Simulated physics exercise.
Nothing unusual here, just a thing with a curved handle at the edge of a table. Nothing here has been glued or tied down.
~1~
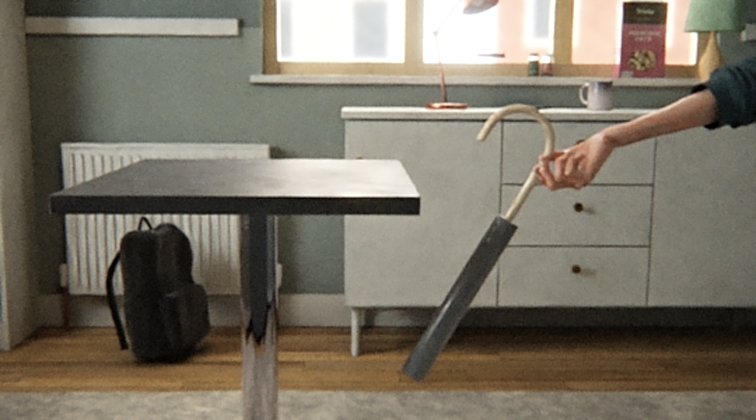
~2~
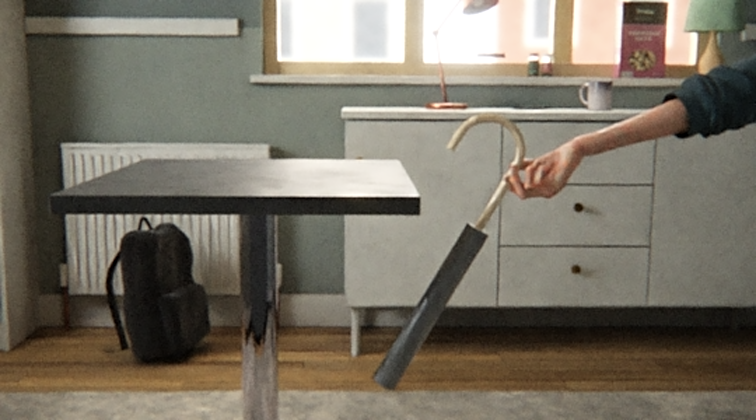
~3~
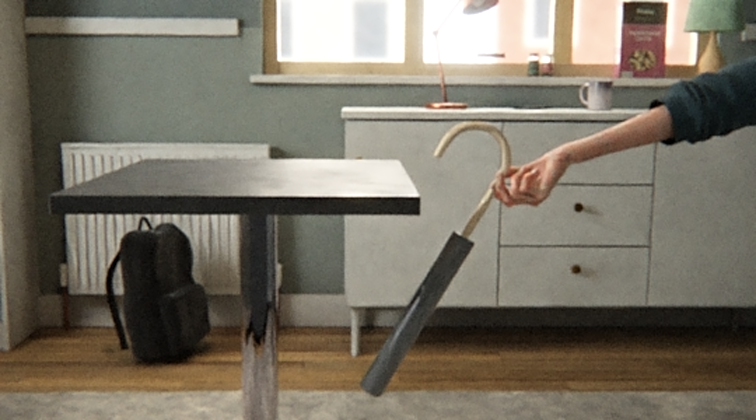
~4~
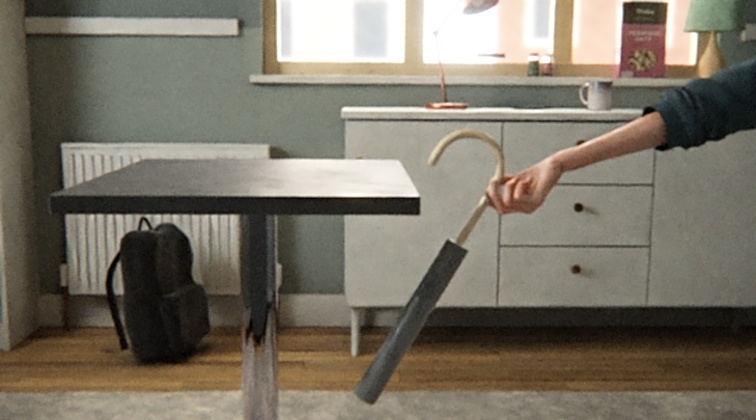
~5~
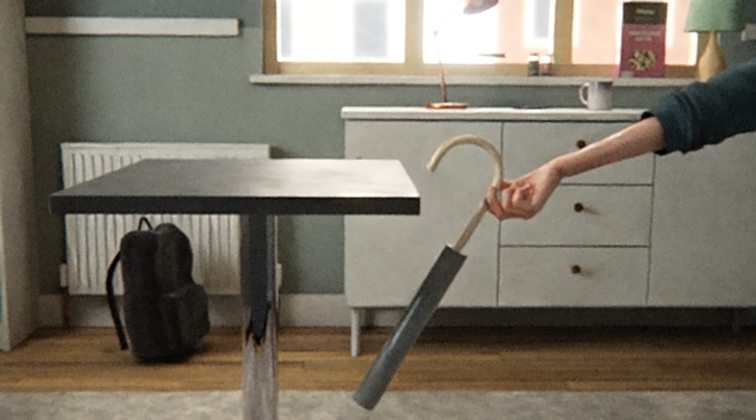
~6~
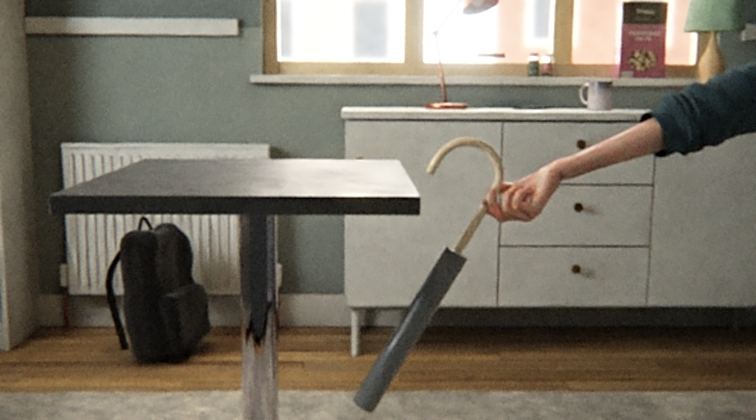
A hand reaching in from the right, in a dark teal sleeve, holds a grey umbrella with a cream curved handle beside a dark square table, seen from a fixed, side-on view in a room. Behind are a black backpack against a white radiator at left and pale drawers beneath a bright window. The arm moves the slanted umbrella left and slightly down, slowing until it is nearly still, the handle's open end beside the table's right edge.
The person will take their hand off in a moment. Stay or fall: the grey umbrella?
It is going to go down from there.
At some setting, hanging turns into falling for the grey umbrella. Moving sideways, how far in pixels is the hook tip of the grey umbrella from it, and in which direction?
The switch comes after a shift of some 20 pixels left.
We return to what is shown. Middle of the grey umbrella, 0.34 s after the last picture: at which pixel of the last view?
Near (435, 411).
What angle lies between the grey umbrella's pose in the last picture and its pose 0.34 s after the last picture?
I'd say around 10°.
Then, 0.34 s on from there, grey umbrella at the bottom near (435, 411).
In the end, the grey umbrella drops past the edge.
